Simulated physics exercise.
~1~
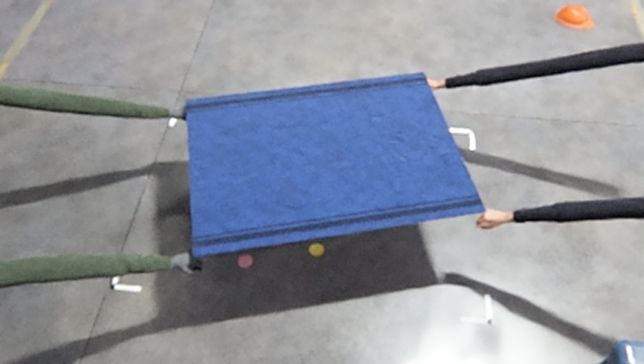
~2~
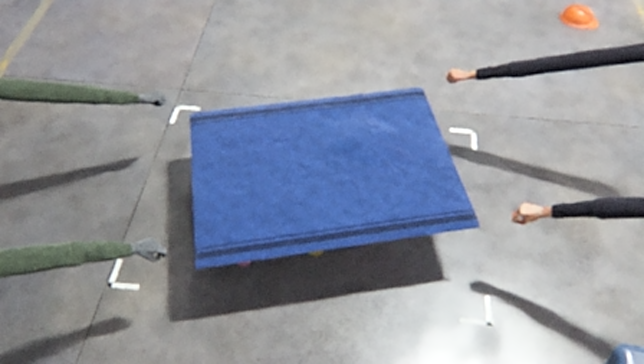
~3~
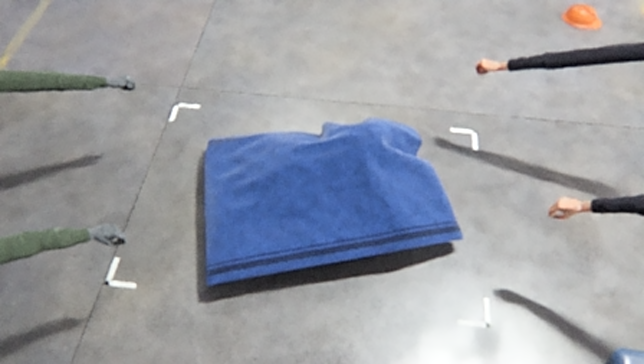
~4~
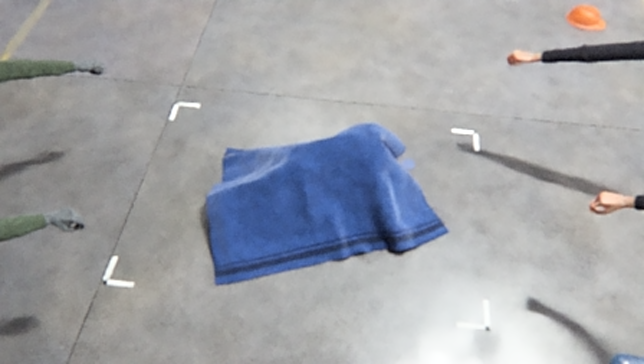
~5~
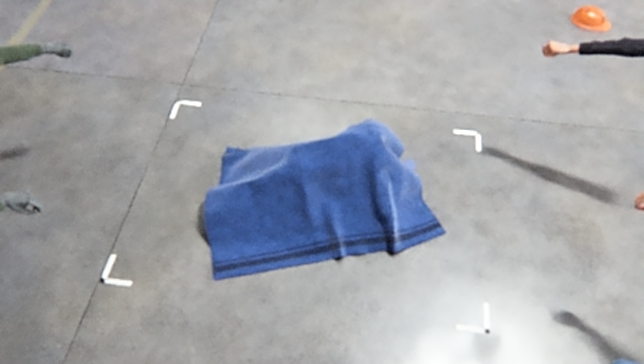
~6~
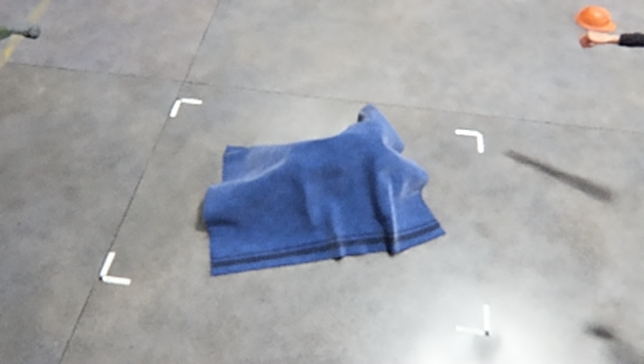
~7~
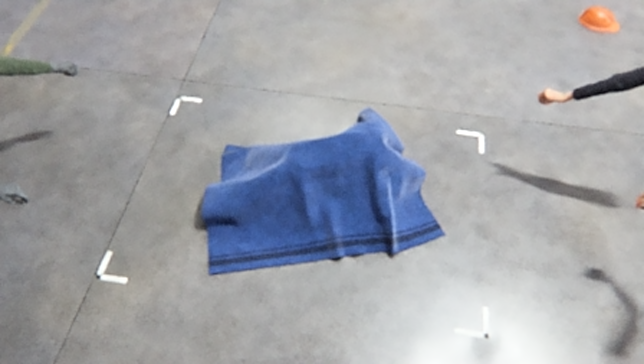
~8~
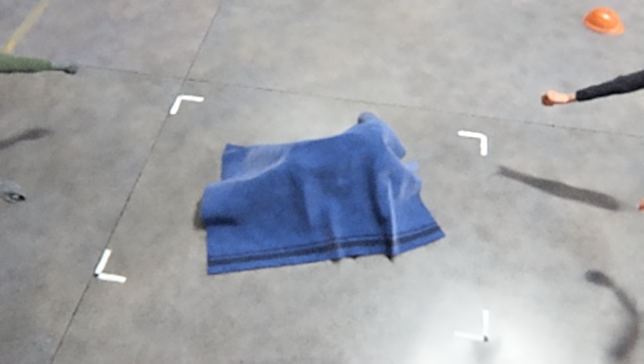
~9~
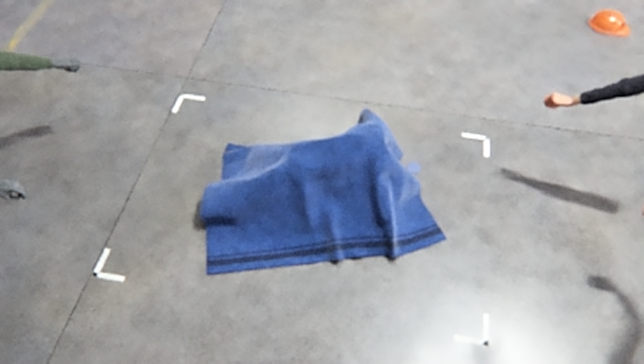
A blue blanket drops from four hands and settles in folds over lumpy hidden objects.
